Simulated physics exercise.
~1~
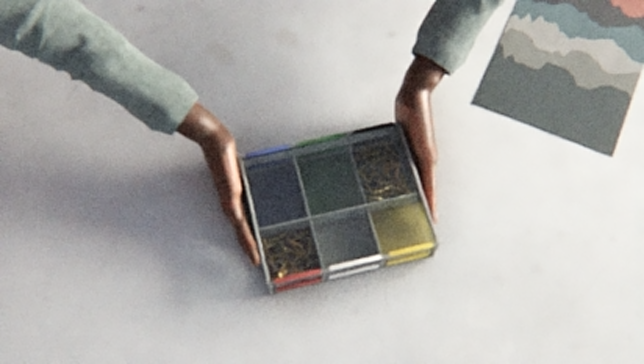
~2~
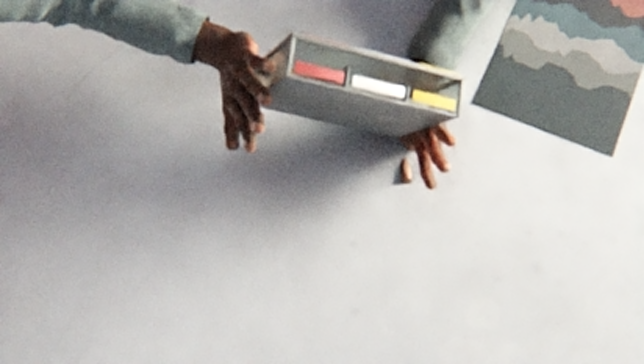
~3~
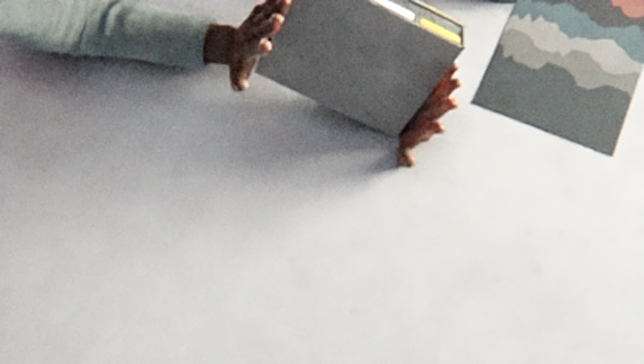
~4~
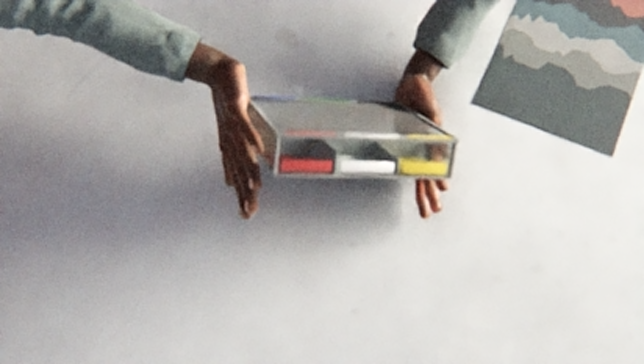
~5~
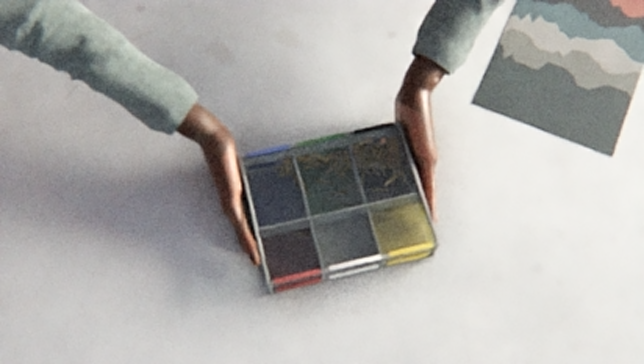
Two hands tip a clear-lidded box of small brass-coloured pieces steeply, then lay it flat.
